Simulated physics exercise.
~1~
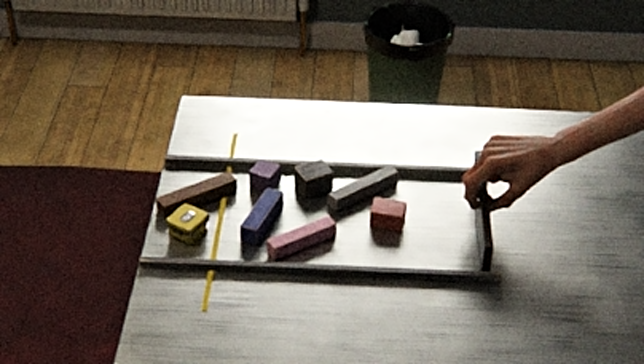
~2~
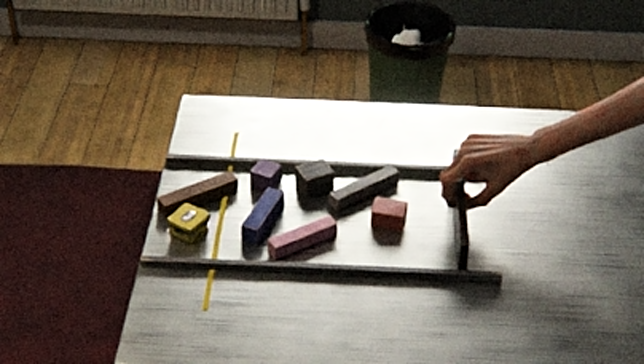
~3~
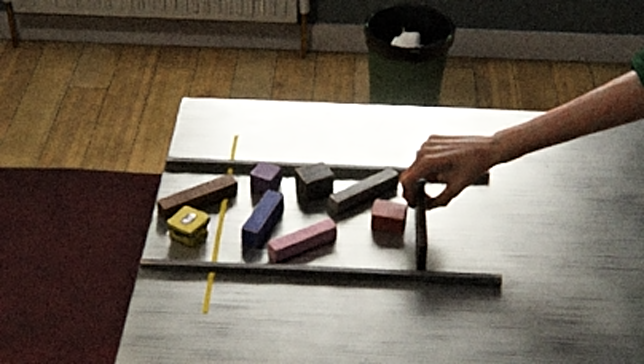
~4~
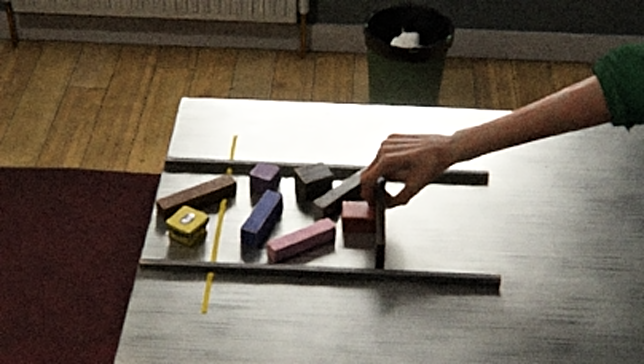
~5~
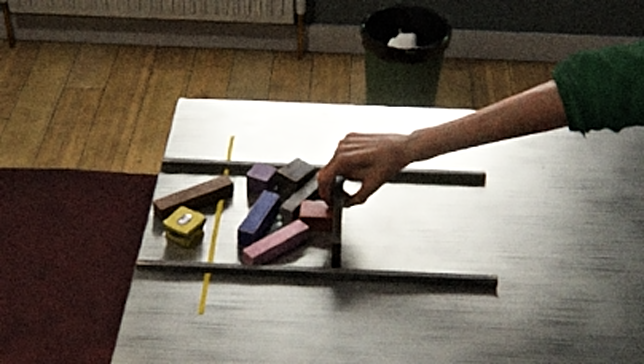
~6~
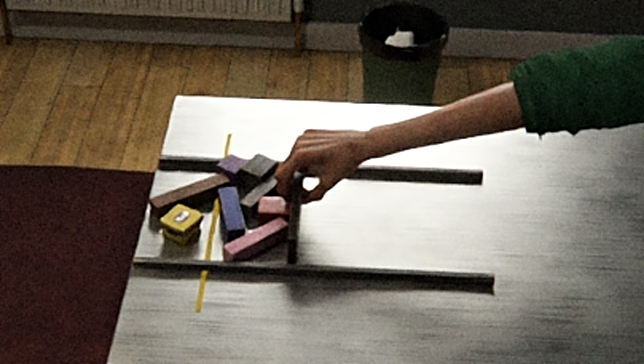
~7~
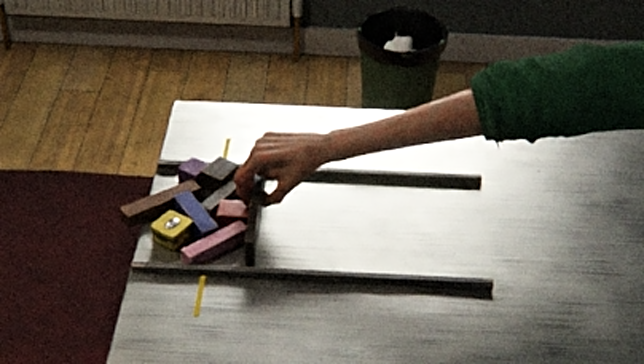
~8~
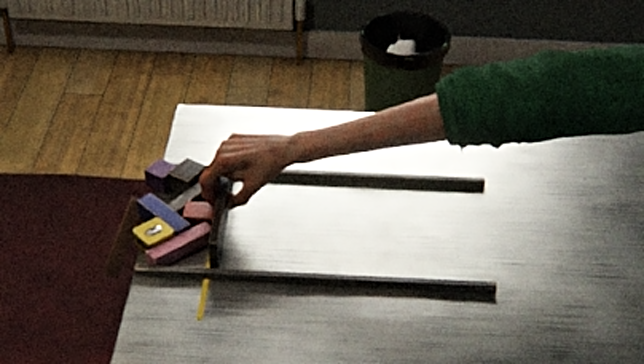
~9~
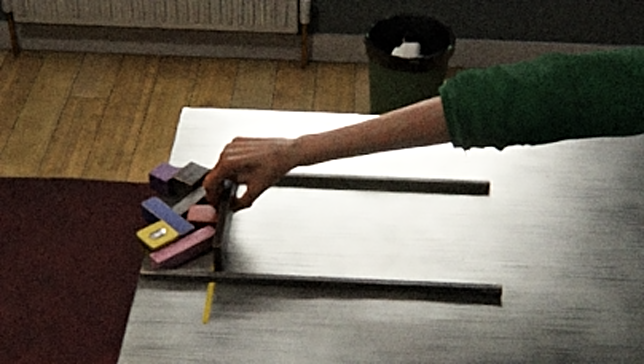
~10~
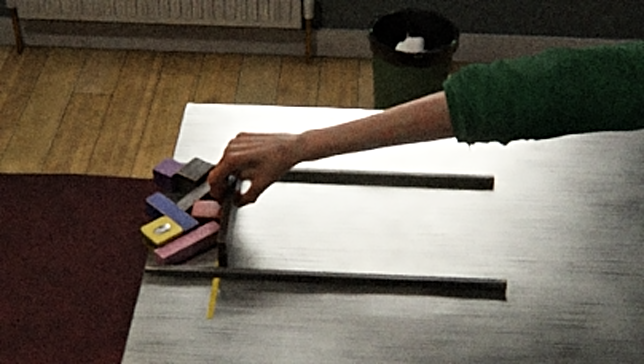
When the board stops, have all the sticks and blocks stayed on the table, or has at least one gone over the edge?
At least one has gone over the edge. The brown bar tips off the left side, while the other pieces stay bunched on the table.
